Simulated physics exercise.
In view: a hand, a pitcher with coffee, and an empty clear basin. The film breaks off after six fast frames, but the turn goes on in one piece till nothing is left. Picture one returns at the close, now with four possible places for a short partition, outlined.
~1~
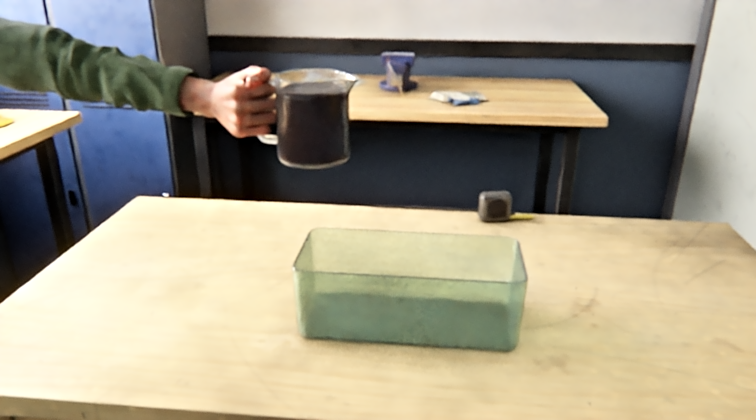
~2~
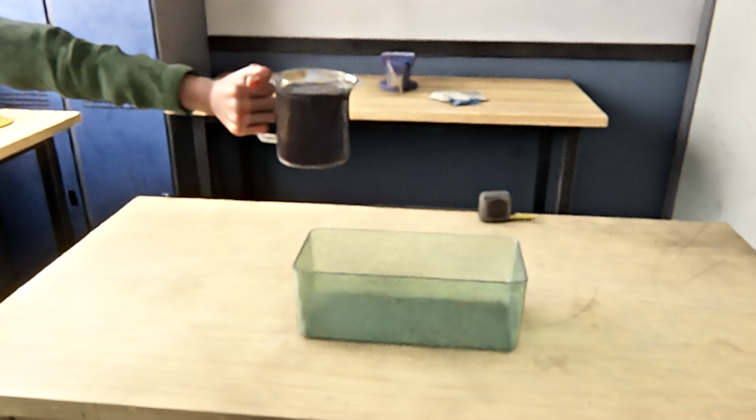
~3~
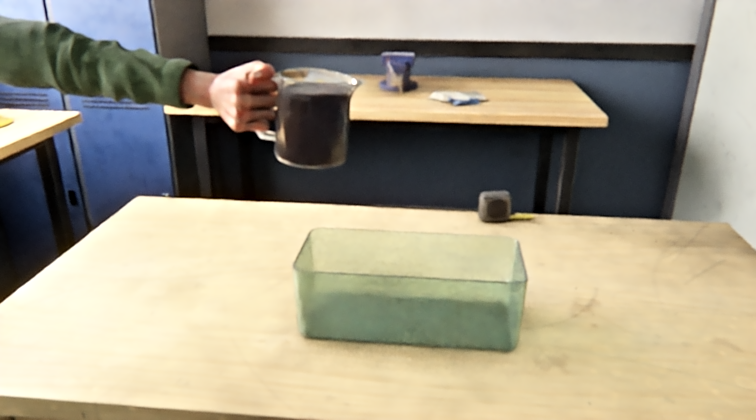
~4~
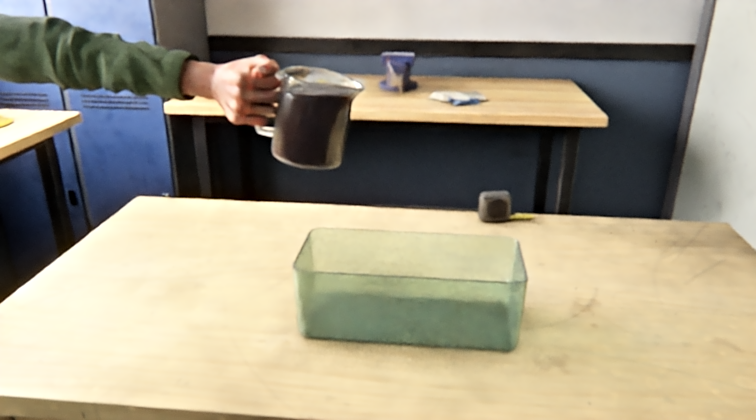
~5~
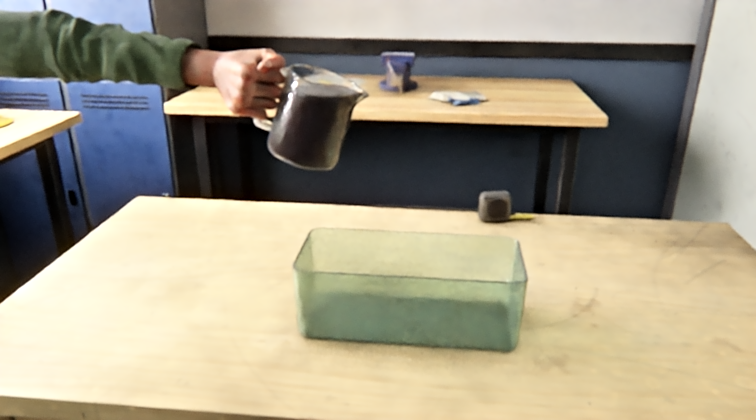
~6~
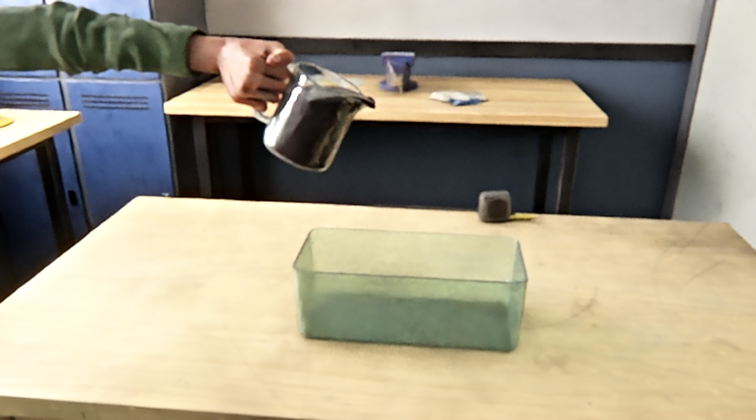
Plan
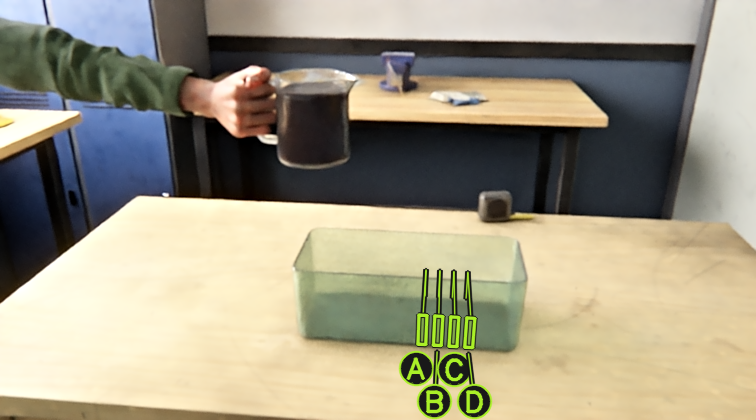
In a room with blue lockers and wooden tables, a hand in a green sleeve holds a clear pitcher of dark liquid upright above and left of a see-through greenish basin. The hand slowly tilts the pitcher to the right, and the dark liquid shifts toward the spout until it reaches the lip.
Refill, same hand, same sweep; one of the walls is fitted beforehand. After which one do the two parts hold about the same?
The best slot is A.
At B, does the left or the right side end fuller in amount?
The left side.
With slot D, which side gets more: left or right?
The left one.
In lime, A at (421, 350); B at (437, 351); C at (452, 352); D at (468, 353).
For slot A, about 49 % ends left of the wall and 48 % right of it; 3 % is lost outside.
For slot B, about 89 % ends left of the wall and 6 % right of it; 4 % is lost outside.
For slot C, about 91 % ends left of the wall and 5 % right of it; 4 % is lost outside.
For slot D, about 93 % ends left of the wall and 4 % right of it; 3 % is lost outside.
